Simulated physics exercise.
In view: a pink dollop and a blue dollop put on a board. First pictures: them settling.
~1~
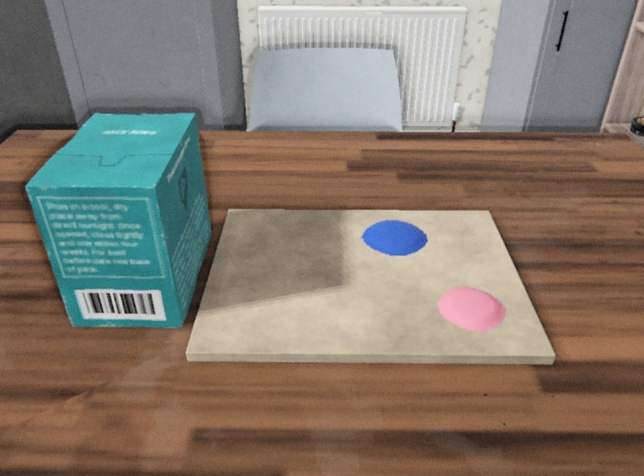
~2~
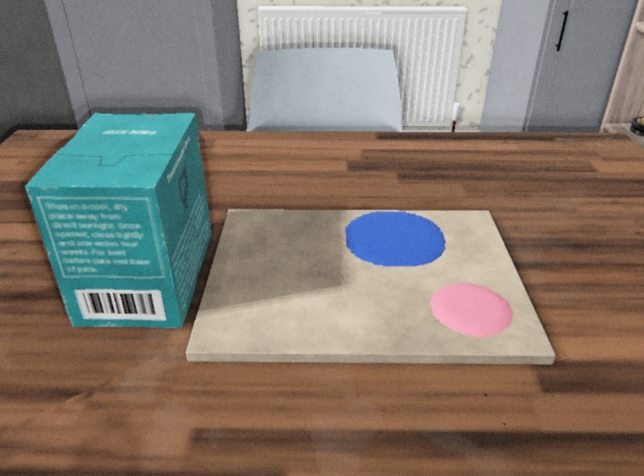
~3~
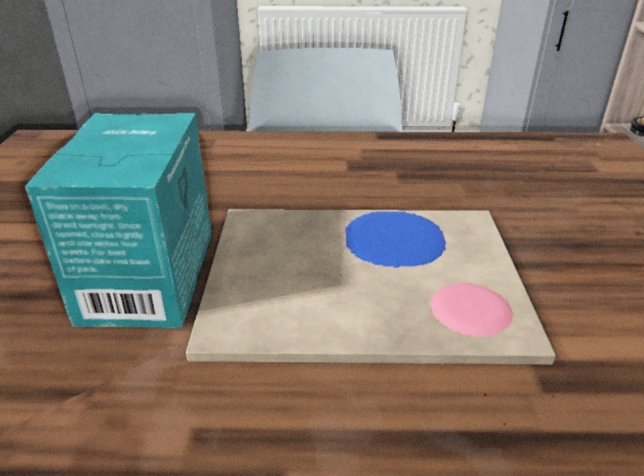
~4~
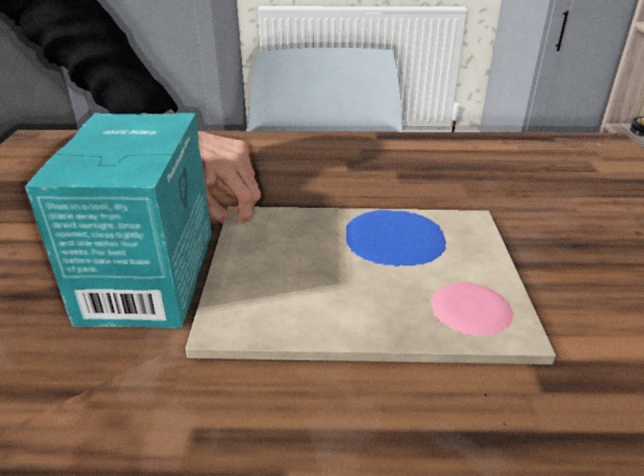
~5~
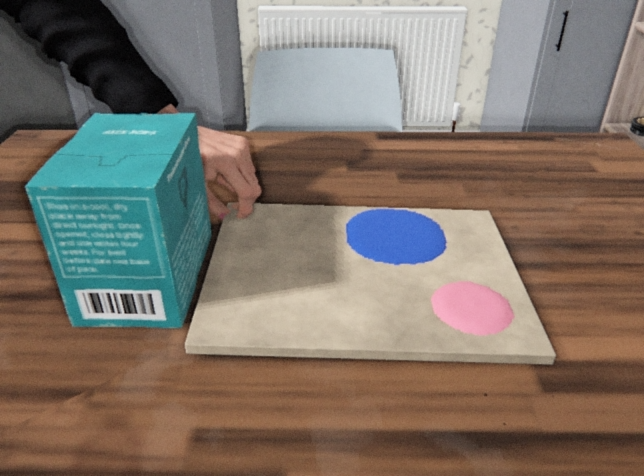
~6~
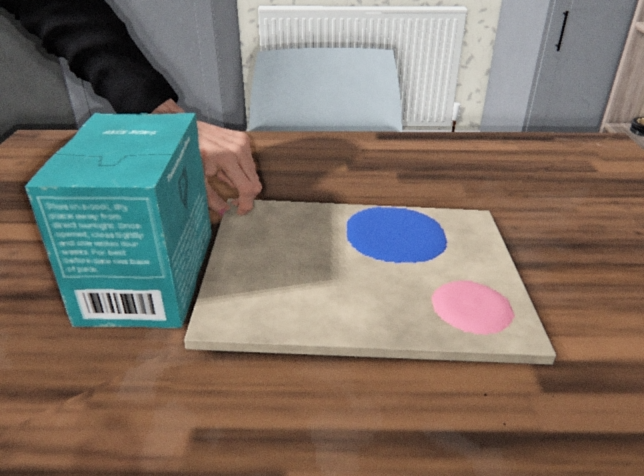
On a wooden table in a room with a pale chair and a white radiator behind, a fixed camera looks slightly down at a beige board. A teal packet stands at left, with a blue dollop toward the board's back and a pink one nearer at right. Both dollops spread flatter and rest, then a dark-sleeved hand reaches behind the packet and slightly lifts the board's left end.
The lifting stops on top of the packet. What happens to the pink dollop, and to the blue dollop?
Here the pink dollop tumbles off, and the blue dollop tumbles off.
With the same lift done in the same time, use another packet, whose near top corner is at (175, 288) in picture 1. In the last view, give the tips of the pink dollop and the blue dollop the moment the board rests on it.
You'd find the first close to (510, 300) and the second close to (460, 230).
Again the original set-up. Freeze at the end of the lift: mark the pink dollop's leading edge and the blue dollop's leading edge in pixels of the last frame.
First at (542, 309), then at (508, 238).
Soon after, slope about 31°; the pink dollop is dripping off the low end; the blue dollop is dripping off the low end.
Later, the pink dollop is dripping off the low end; the blue dollop is dripping off the low end.
In the end, slope about 31°; the pink dollop is dripping off the low end; the blue dollop is dripping off the low end.
